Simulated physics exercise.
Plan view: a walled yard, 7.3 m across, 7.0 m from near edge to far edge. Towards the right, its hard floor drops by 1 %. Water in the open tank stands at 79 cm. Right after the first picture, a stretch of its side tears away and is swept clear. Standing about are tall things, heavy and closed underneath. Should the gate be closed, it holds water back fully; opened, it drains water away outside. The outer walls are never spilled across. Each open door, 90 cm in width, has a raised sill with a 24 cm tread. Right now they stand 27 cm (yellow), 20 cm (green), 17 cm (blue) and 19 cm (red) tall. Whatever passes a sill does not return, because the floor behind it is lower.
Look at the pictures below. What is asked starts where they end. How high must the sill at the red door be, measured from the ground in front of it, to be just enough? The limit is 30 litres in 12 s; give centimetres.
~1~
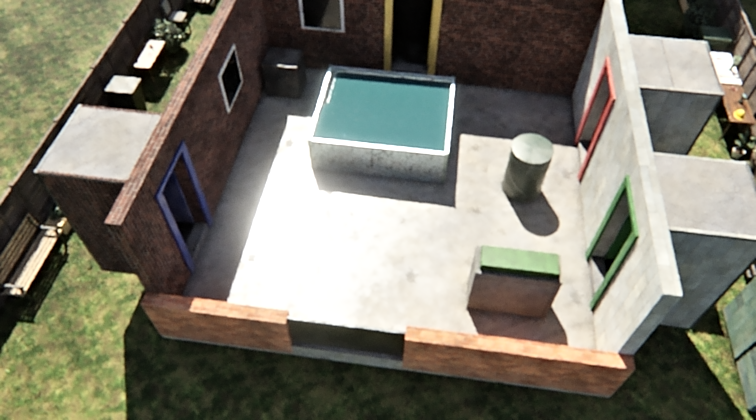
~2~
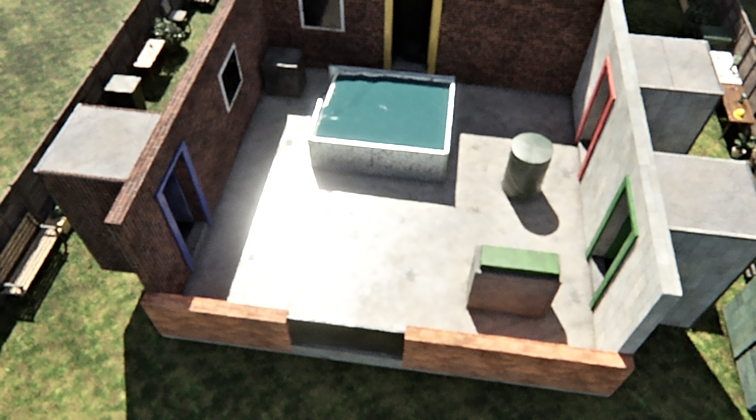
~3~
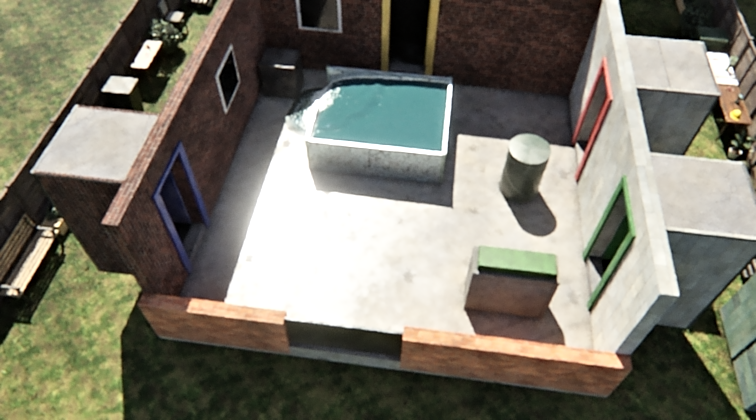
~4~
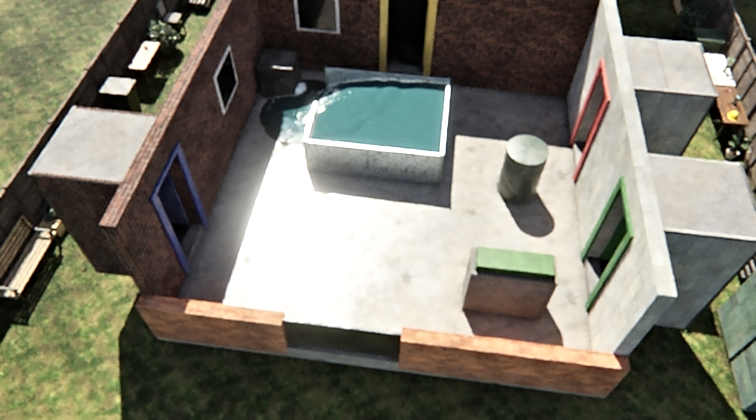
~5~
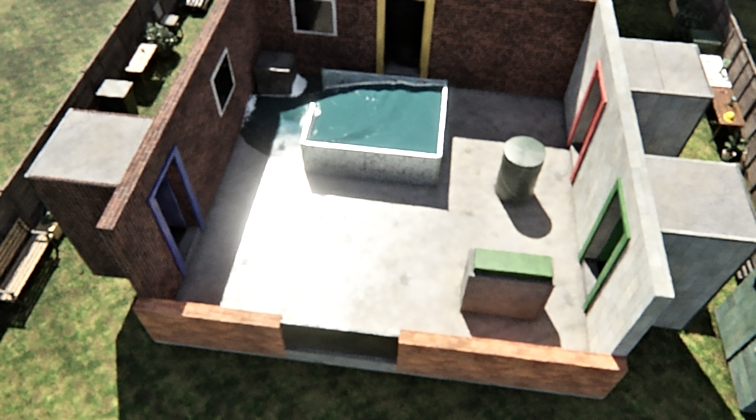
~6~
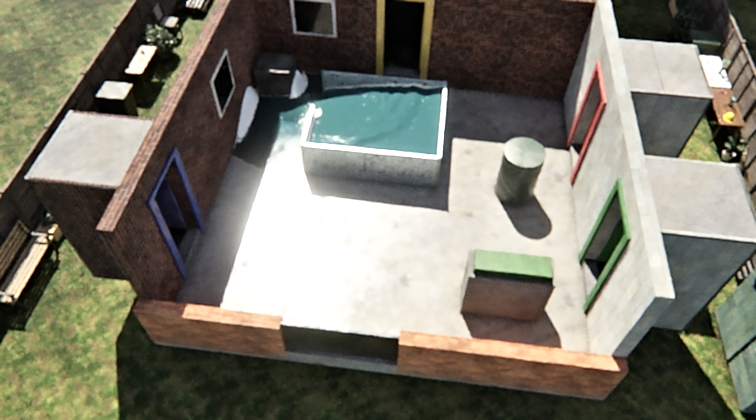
About 6 cm.
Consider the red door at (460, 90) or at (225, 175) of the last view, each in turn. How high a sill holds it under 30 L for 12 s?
Roughly 8.0 and 9.0 cm.
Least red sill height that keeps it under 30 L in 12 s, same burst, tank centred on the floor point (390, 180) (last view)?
Close to 11.5 cm would do it.
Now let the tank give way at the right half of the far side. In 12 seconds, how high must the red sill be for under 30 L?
Close to 15 cm at the least.
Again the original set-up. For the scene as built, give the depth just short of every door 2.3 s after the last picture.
Centimetres: Yellow = 7, green = 0, blue = 5, red = 0.
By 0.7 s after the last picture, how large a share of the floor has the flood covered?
10 %.
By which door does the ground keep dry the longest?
Last: Green.
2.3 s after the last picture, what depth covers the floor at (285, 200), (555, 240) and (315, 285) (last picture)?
That's 5, 0 and 4 cm, in the order given.
Then, 0.7 s after the last picture water covers 10 % of the floor, deepest (56 cm) near (259, 109); it has not reached the red door.
Then, 2.3 s after the last picture water covers 45 % of the floor, deepest (48 cm) near (265, 74); it has not reached the red door.
Then, 11.3 s after the last picture water covers 100 % of the floor, deepest (20 cm) near (560, 103); 7 cm at the red door, 0 litres in over its 19 cm sill.
At the red door as built, the water peaked near 11 cm, 4.3 s after the last picture.
Run again over the same 12 s with other heights there, 41 litres in over 5.5 cm, 16 litres over 7.5 cm. The limit of 30 litres is kept from about 6 cm up.
